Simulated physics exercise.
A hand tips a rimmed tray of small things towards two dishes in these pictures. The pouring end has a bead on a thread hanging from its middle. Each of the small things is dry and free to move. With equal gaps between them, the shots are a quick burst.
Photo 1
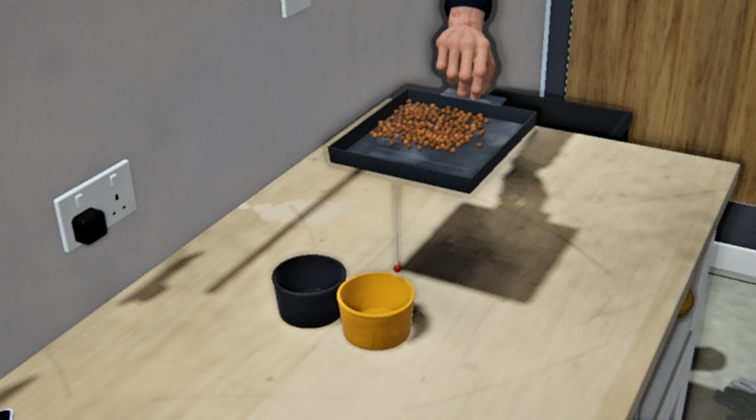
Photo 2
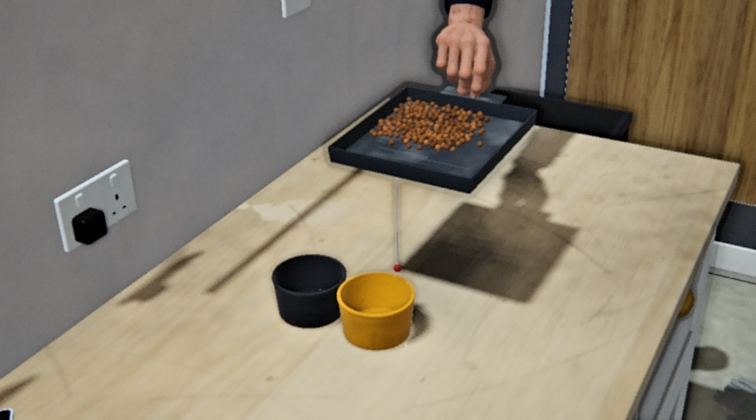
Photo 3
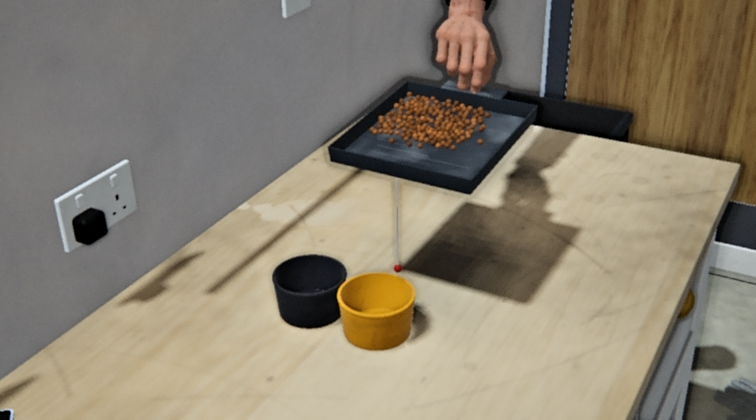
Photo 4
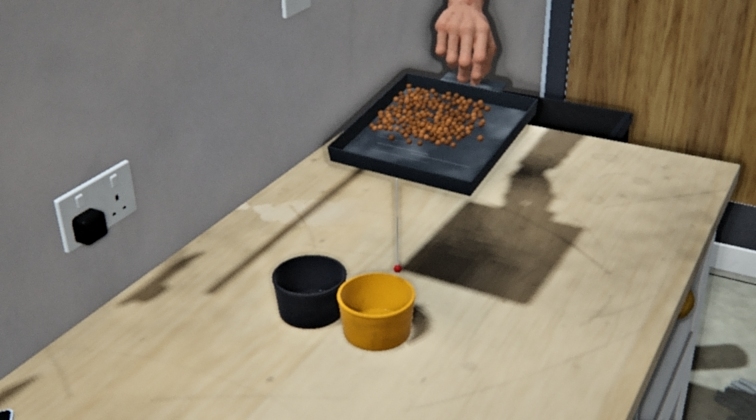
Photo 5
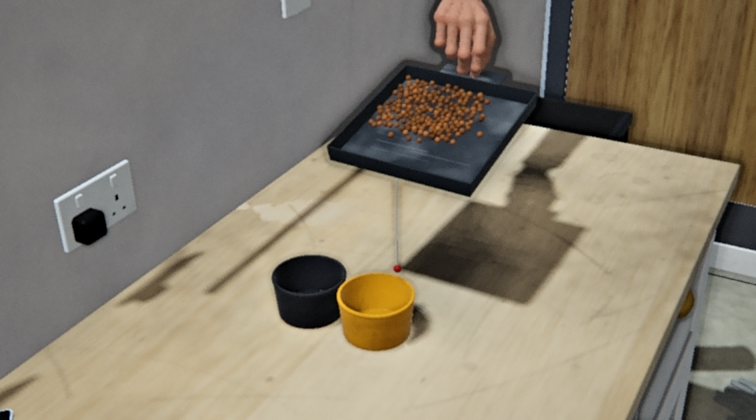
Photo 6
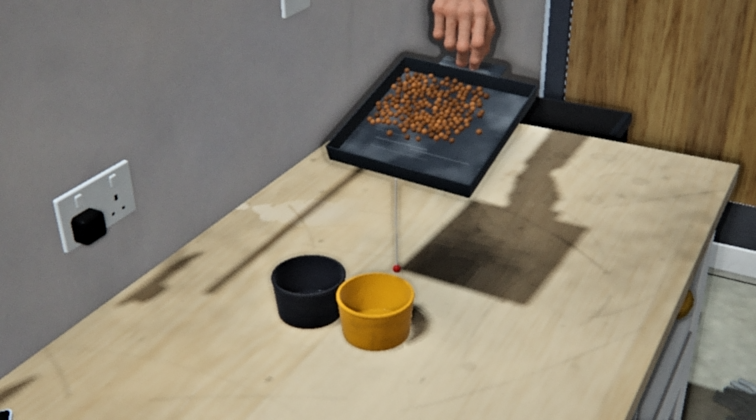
A dark rimmed tray heaped with small orange-brown balls is held above a pale wooden worktop, seen from a fixed, raised viewpoint beside a grey wall with a socket. Below it sit a black dish on the left and a yellow one on the right, near a red bead hanging on a thread. The hand behind gradually raises the tray's far end, steepening its slope, while the balls barely shift.
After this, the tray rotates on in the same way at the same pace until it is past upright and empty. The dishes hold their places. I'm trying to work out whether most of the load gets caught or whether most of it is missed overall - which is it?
Most of it gets missed.
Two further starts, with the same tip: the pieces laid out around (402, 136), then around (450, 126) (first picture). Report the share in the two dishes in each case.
About 40 % and 20 %.
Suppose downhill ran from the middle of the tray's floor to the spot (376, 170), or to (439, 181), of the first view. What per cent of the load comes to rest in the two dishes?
The first try yields 90 percent and the second 0 percent.
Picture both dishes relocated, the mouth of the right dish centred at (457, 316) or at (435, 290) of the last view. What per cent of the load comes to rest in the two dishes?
I'd expect some 90 percent, and then some 40 percent.
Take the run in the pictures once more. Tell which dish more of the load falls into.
It's the right side.
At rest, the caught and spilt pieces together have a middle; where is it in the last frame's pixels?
Near pixel (423, 347).
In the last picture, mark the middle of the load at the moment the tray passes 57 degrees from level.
(413, 166).
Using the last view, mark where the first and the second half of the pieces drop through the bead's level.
I'd say close to (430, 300) at first and close to (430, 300) later on.
Soon, tray tipped steeply; nearly all on the tray; a stray few outside both; a stray few in the air.
A while on, tray tipped right over; nearly all on the tray; a stray few in the right dish; a stray few outside both; a small part in the air.
Towards the end, tray tipped past a quarter turn; about a quarter in the right dish; most outside both.
Finally, tray tipped past a quarter turn; about a quarter in the right dish; none in the left dish; most outside both.
